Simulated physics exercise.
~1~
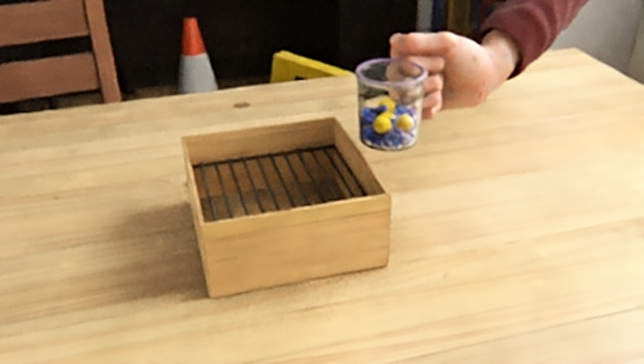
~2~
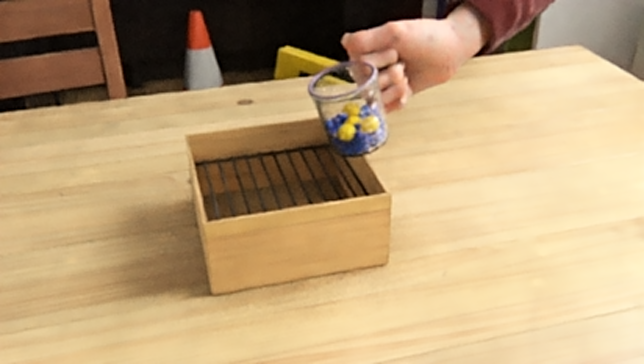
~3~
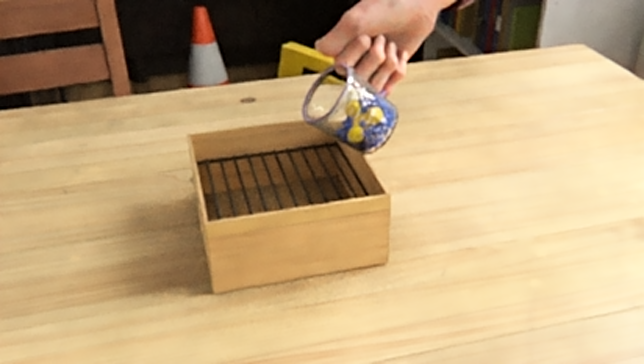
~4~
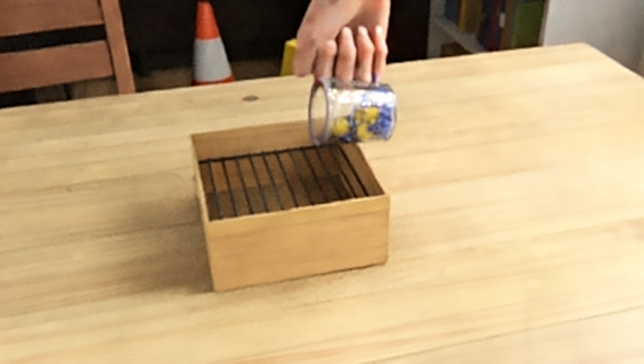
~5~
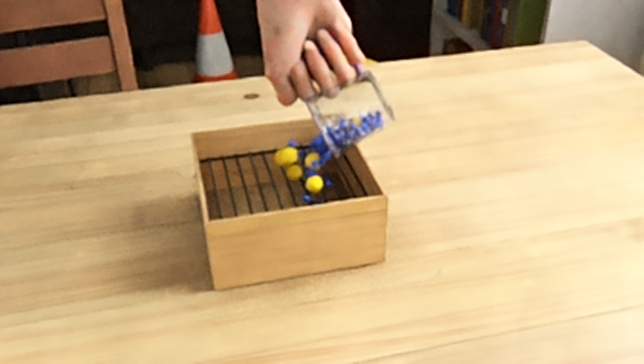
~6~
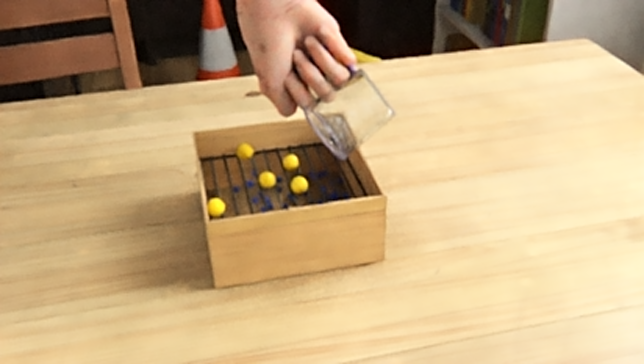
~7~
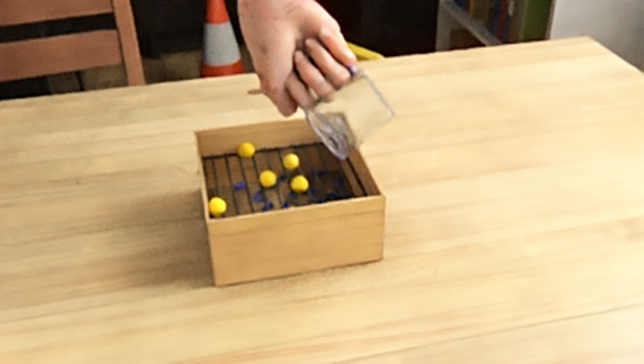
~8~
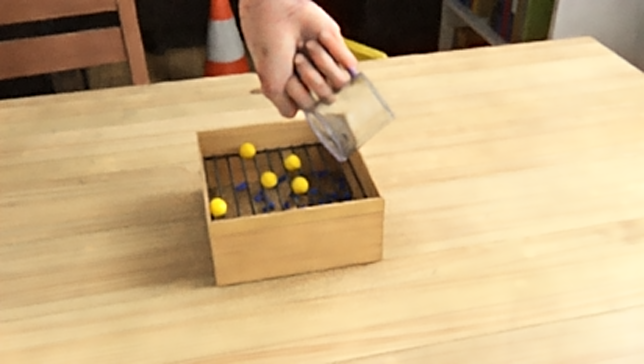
A hand brought a clear cup of blue and yellow pieces over a wooden box with a wire rack and tipped it out, and the small blue ones dropped through while five yellow balls stayed lying on the wires.
